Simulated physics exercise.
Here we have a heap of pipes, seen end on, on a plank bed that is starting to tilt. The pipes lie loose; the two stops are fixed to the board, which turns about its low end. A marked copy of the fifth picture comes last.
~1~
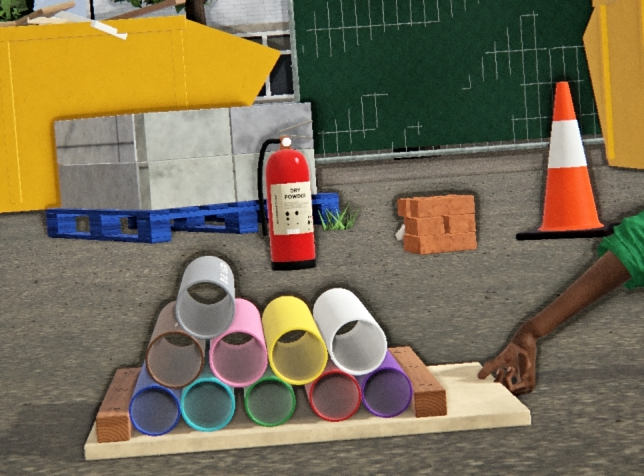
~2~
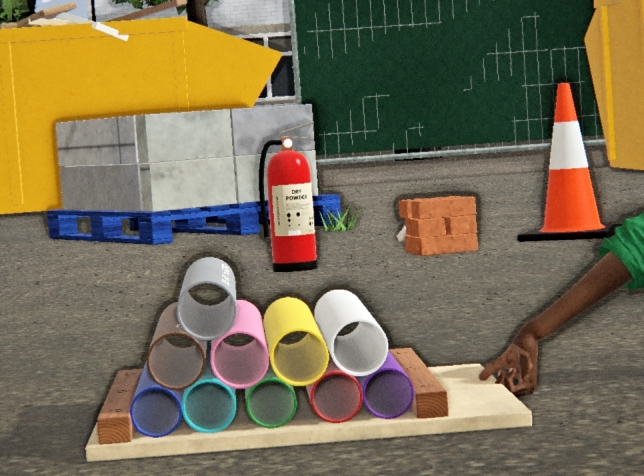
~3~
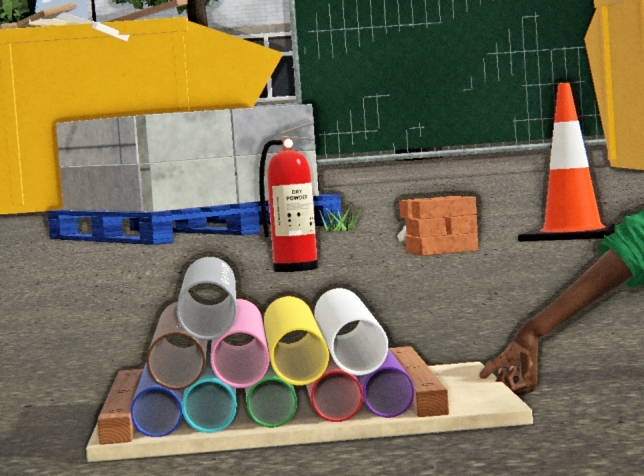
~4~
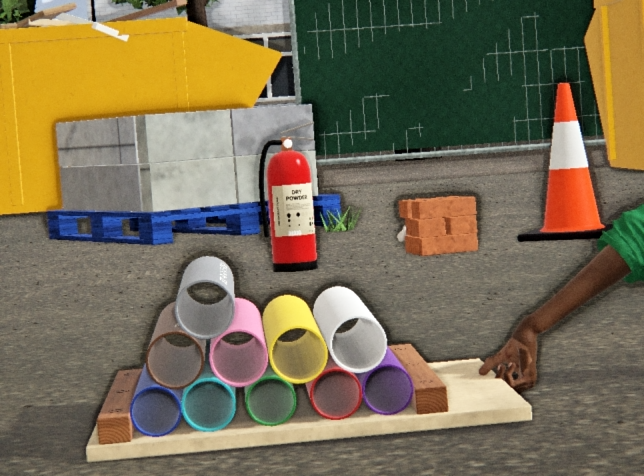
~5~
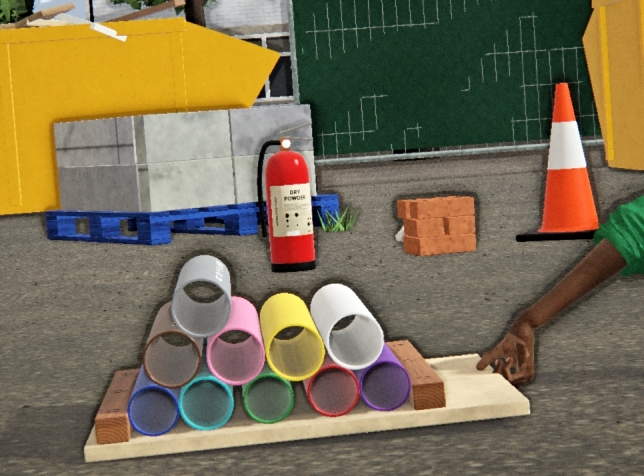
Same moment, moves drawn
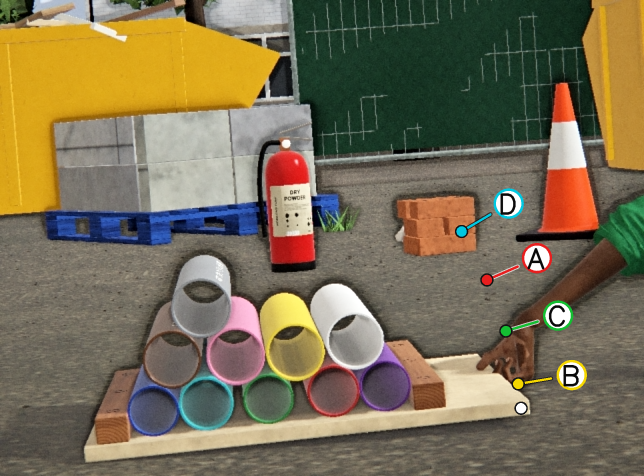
A hand resting at the right end of a plank stacked with colourful pipes between bricks, with everything staying almost still.
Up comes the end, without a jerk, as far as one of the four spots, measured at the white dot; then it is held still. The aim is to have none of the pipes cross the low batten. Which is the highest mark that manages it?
No higher than C.
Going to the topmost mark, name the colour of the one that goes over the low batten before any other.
First is the brown one.
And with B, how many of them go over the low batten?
The count is none.
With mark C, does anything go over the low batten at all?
No.
On the marked copy, A at (487, 280); B at (518, 384); C at (506, 331); D at (462, 231); the white dot at (521, 408).
Following C. Soon after the start, board at 11°.
Later, board at 12°.
In the end, board at 12°, none over the low batten.
As for the rest, A four over the low batten (brown, pink, yellow, grey); B none over the low batten; D four over the low batten (brown, pink, yellow, grey).
